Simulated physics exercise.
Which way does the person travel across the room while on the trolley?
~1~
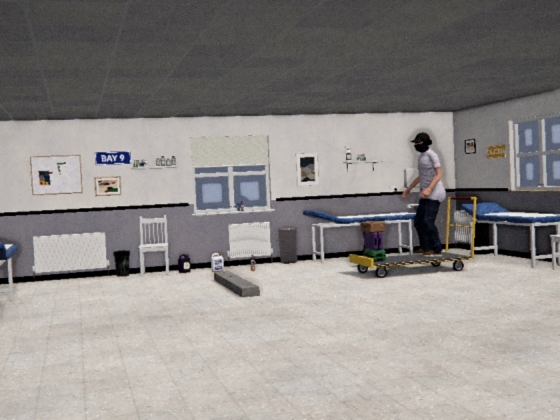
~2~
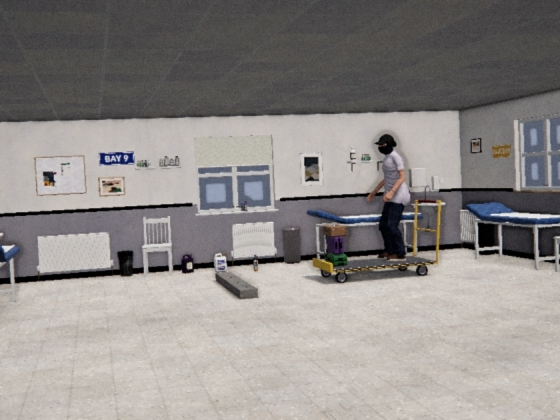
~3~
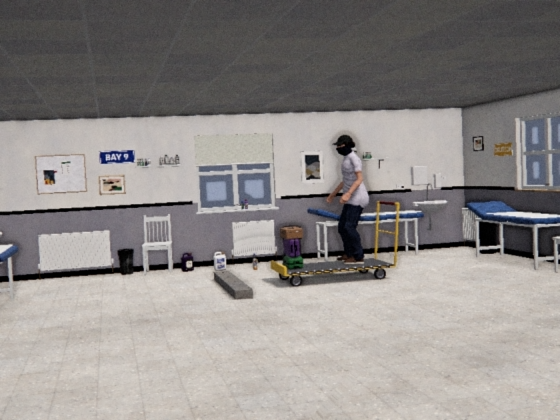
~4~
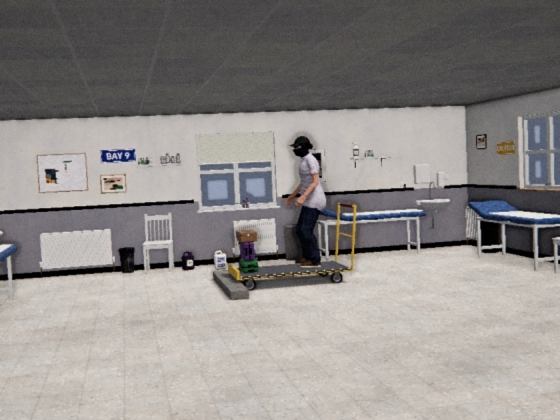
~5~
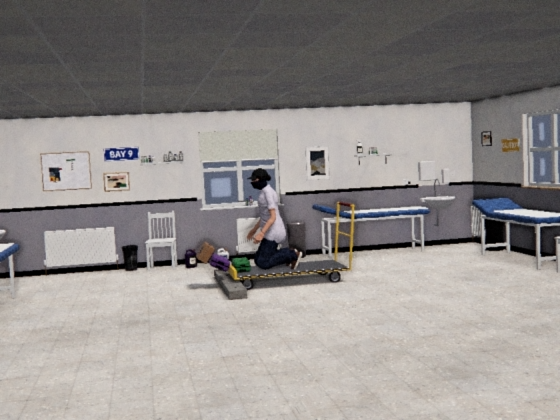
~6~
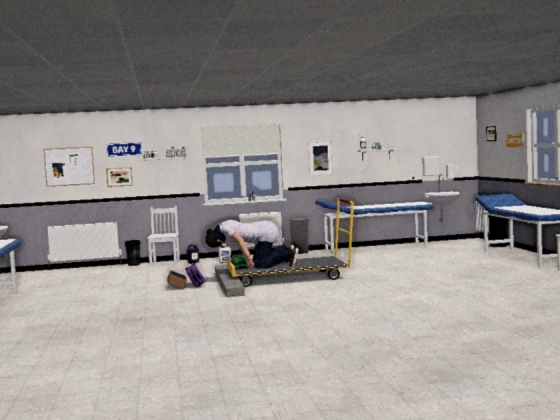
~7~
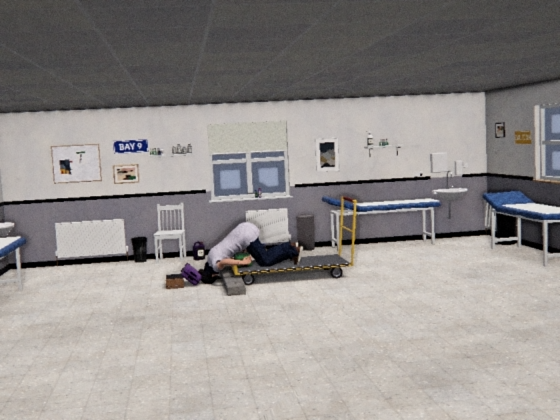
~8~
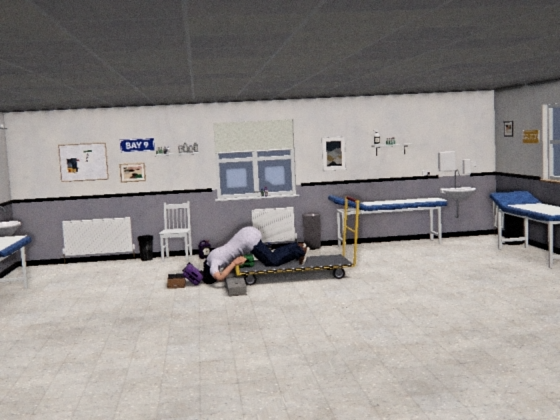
The person travels to the left, riding the trolley towards the low kerb and then pitching forward in that same direction.
